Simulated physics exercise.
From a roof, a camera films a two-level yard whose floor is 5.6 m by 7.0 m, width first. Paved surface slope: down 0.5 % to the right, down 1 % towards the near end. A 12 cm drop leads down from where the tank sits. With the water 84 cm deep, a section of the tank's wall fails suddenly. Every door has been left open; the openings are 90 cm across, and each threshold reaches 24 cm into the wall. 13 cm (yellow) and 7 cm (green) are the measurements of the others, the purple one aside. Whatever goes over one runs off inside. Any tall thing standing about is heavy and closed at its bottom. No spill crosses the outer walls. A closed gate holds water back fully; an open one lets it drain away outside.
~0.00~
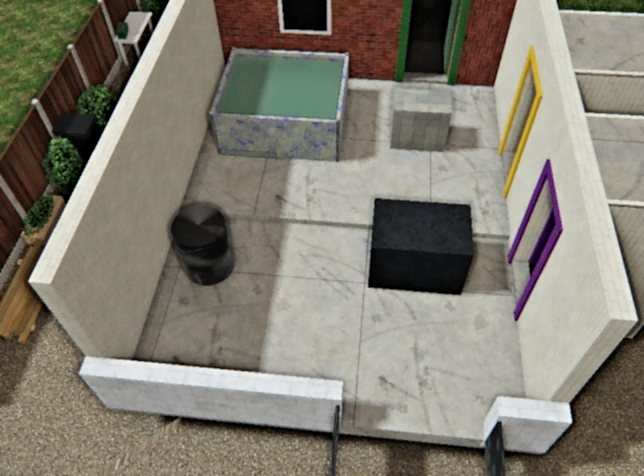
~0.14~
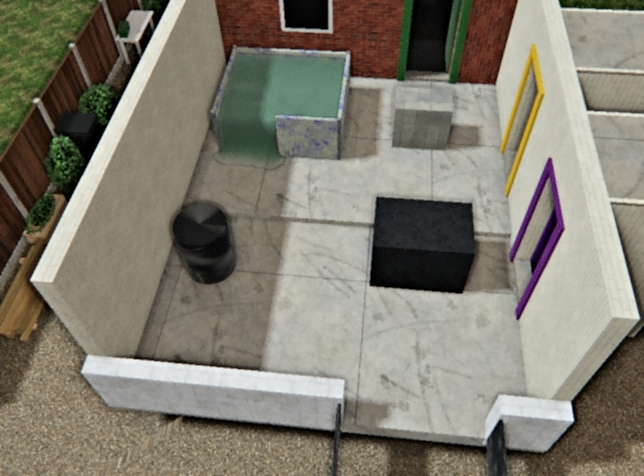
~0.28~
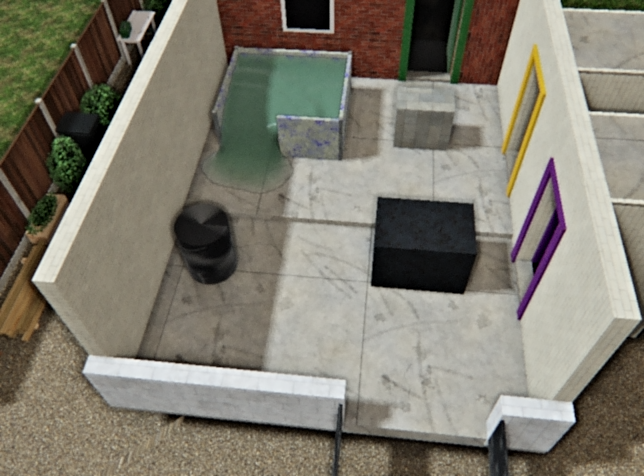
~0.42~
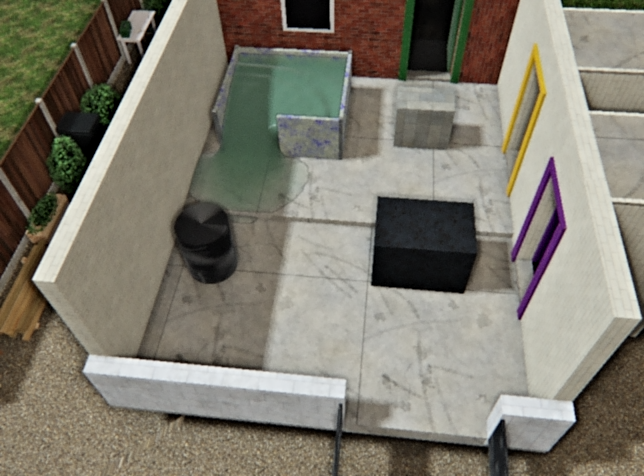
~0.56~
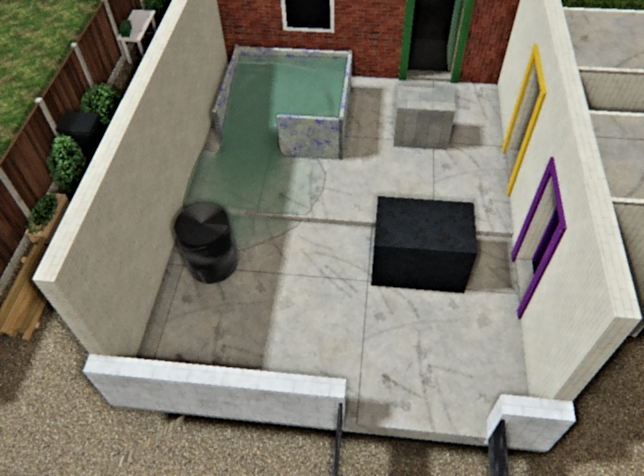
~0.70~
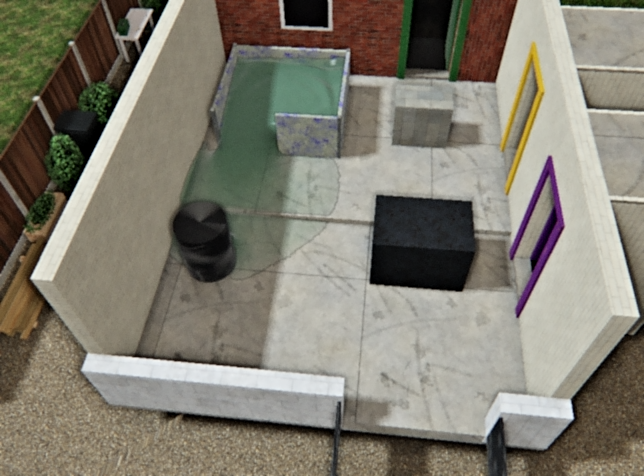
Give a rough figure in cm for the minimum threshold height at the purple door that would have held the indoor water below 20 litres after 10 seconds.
14 cm.
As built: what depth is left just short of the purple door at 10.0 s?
About 15.0 cm.
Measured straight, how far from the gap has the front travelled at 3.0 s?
Roughly 6.2 metres.
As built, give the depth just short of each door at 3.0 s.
Depths, in cm - purple: 0, yellow: 0, green: 0.
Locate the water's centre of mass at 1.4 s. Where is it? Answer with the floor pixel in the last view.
Centre estimate: (268, 157) px, approximately.
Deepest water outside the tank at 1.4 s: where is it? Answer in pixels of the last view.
Around (171, 248).
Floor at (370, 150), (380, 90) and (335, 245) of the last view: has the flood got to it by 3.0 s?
Those three come out bone-dry, bone-dry and soaked, in that order.
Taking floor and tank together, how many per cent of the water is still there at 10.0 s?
Some 68 %.
After 1.4 s water covers 35 % of the floor, deepest (57 cm) near (171, 248); it has not reached the purple door.
After 3.0 s water covers 50 % of the floor, deepest (41 cm) near (205, 242); it has not reached the purple door.
After 10.0 s water covers 80 % of the floor, deepest (18 cm) near (303, 399); 15 cm at the purple door, 34 litres in over its 12 cm threshold.
At the purple door as built, the water arrived by 4.1 s and peaked near 19 cm at 7.8 s.
Run again over the same 10 s with other heights there, 30 litres in over 12.5 cm, 5 litres over 17 cm. The limit of 20 litres is kept from about 14 cm up.
